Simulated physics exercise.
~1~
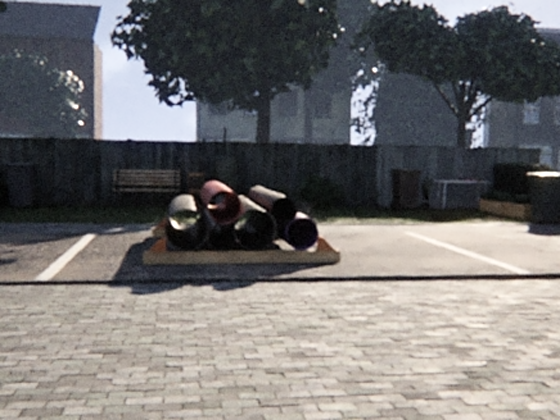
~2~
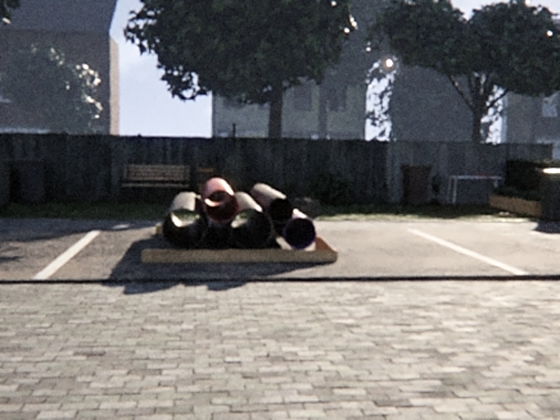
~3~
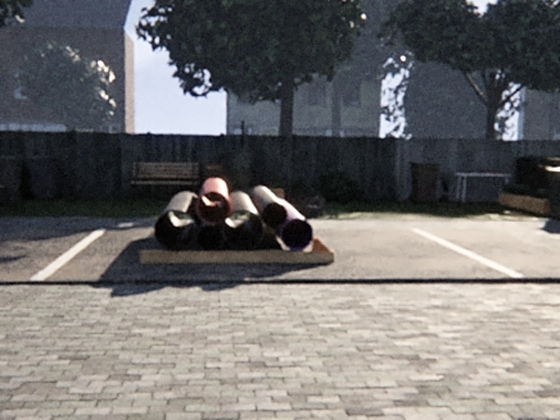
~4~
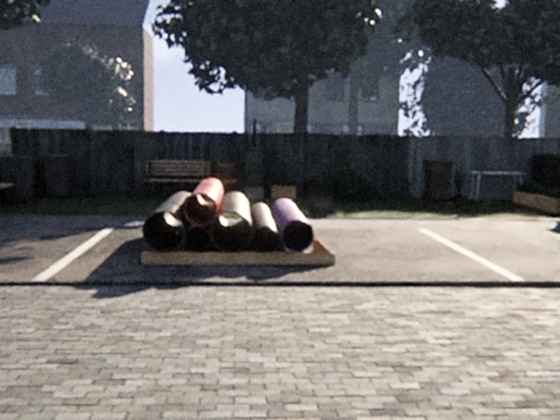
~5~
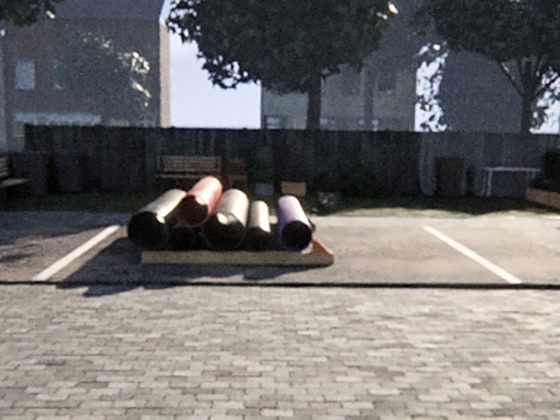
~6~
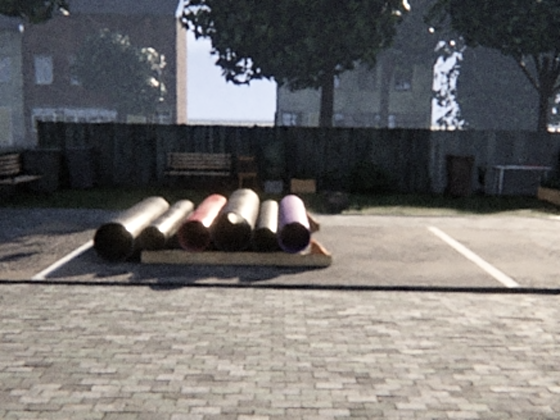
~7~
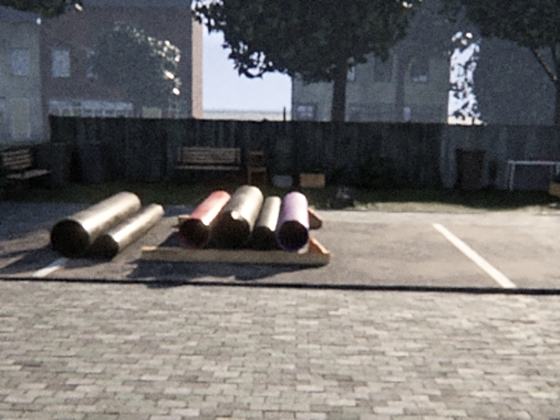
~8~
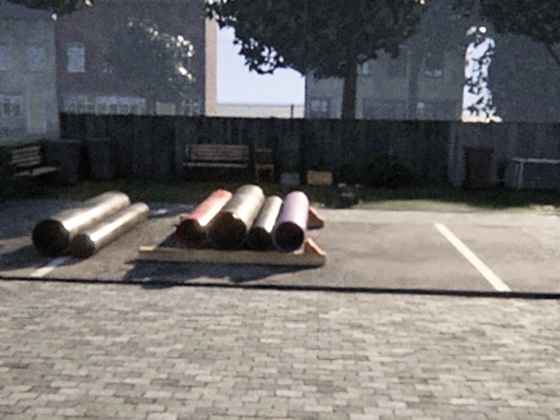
We see a stack of six pipes on low timbers in a paved lot as the view drifts sideways. The stack slumps leftward and two dark pipes roll off onto the ground by the left white line, while the red, the purple and two others stay on the timbers.
